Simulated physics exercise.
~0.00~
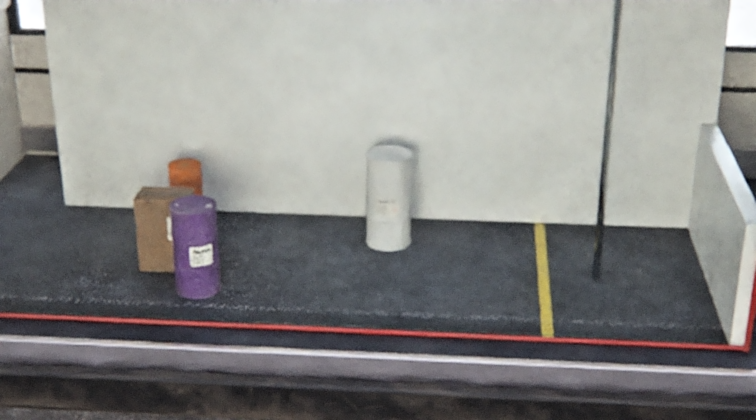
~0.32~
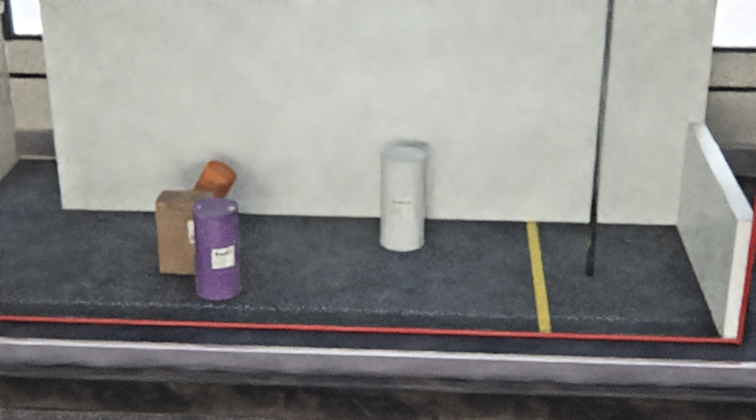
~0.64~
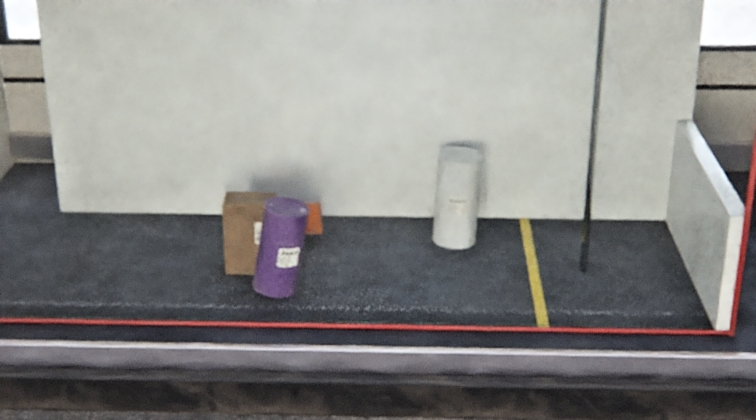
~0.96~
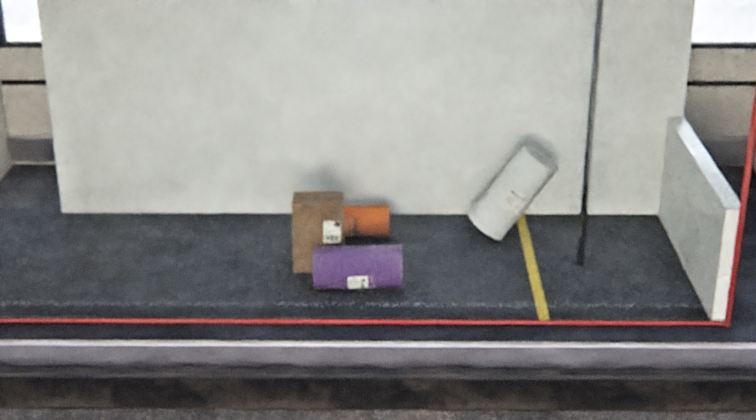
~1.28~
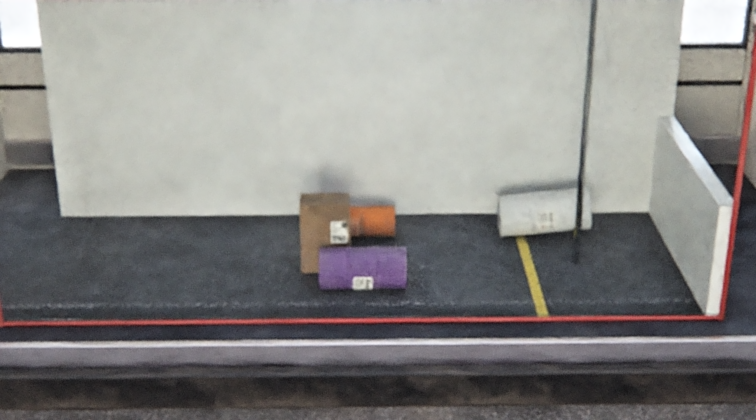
Brown box sliding right upright as orange, purple and white cylinders slide and topple, only the white one crossing the yellow line.
